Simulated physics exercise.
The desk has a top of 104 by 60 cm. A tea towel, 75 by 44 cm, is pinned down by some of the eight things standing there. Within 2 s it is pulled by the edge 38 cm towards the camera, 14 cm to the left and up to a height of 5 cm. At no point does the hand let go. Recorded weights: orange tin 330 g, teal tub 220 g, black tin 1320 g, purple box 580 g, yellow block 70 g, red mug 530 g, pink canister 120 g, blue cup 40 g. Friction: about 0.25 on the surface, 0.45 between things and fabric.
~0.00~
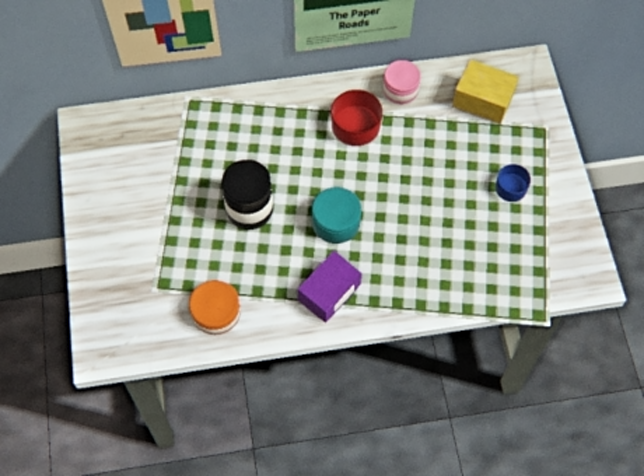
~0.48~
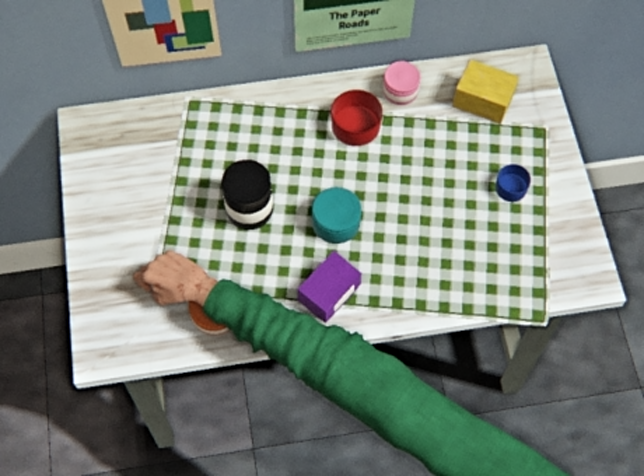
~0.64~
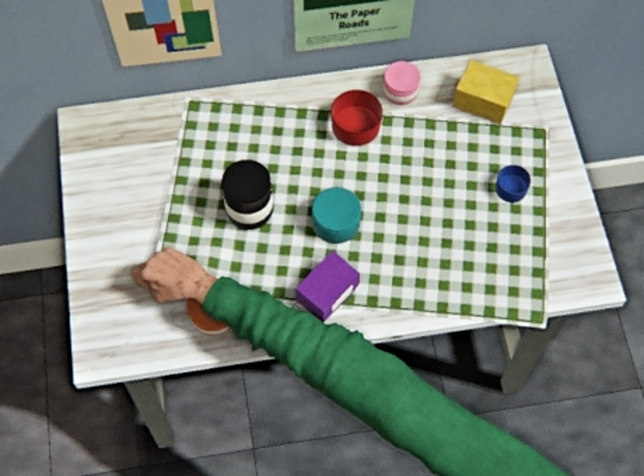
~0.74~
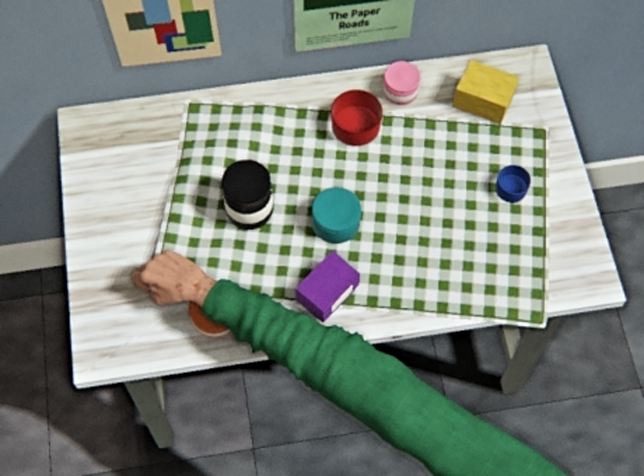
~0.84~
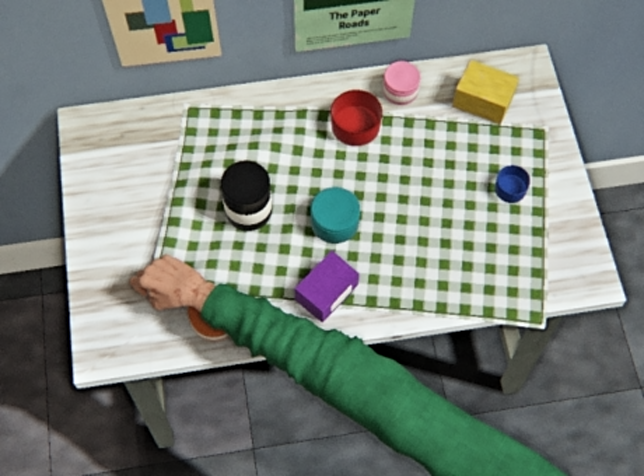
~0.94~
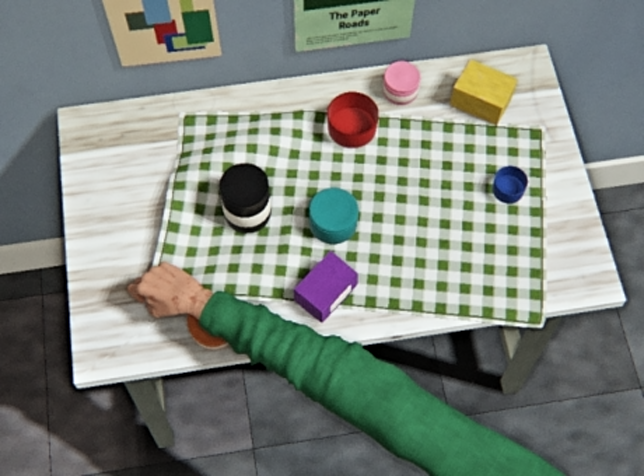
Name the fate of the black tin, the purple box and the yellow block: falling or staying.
Black tin: Lost. Purple box: Lost. Yellow block: Safe.
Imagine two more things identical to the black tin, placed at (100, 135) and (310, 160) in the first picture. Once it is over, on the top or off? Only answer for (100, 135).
Still on top.
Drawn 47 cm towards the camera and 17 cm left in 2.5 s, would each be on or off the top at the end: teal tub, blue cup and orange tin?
Outcome: Teal tub leaves the top; blue cup leaves the top; orange tin leaves the top.
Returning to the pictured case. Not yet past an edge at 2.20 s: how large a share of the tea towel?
I'd estimate close to 65 per cent.
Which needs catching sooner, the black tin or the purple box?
That's the purple one.
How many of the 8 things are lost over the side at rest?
Total: 4.
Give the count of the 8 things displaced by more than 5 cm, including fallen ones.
The count is 7.
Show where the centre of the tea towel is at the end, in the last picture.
Near (220, 356).
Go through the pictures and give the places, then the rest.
In the first frame, shows, black tin (246, 180); purple box (330, 280); yellow block (488, 83); tea towel corners (152, 292) (186, 97) (548, 125) (549, 326).
In the second frame, shows, tea towel corners (186, 97) (548, 125); grip (151, 288).
In the third frame, shows, tea towel corners (186, 97) (548, 126); grip (149, 286).
In the fourth frame, shows, orange tin (214, 306); tea towel corners (185, 100) (548, 126); grip (149, 288).
In the fifth frame, shows, orange tin (213, 309); tea towel corners (184, 104) (548, 127); grip (147, 293).
In the sixth frame, shows, black tin (244, 184); purple box (326, 281); yellow block (486, 83); tea towel corners (180, 113) (545, 127); grip (145, 300).
After 1.4 s, 100 % of the tea towel is still over the top; black tin 12 cm off its start, purple box 6 cm off its start, yellow block 5 cm off its start.
After 1.8 s, 90 % of the tea towel is still over the top; black tin 26 cm off its start, purple box 16 cm off its start, yellow block 6 cm off its start.
After 2.2 s, 65 % of the tea towel is still over the top; black tin 39 cm off its start at (152, 363), purple box over the edge, yellow block 6 cm off its start at (456, 81).
After 2.6 s, 55 % of the tea towel is still over the top; black tin lifted 22 cm, purple box over the edge, yellow block 6 cm off its start.
After 4.2 s, 45 % of the tea towel is still over the top; black tin over the edge, purple box over the edge, yellow block 6 cm off its start at (456, 81), teal tub over the edge.
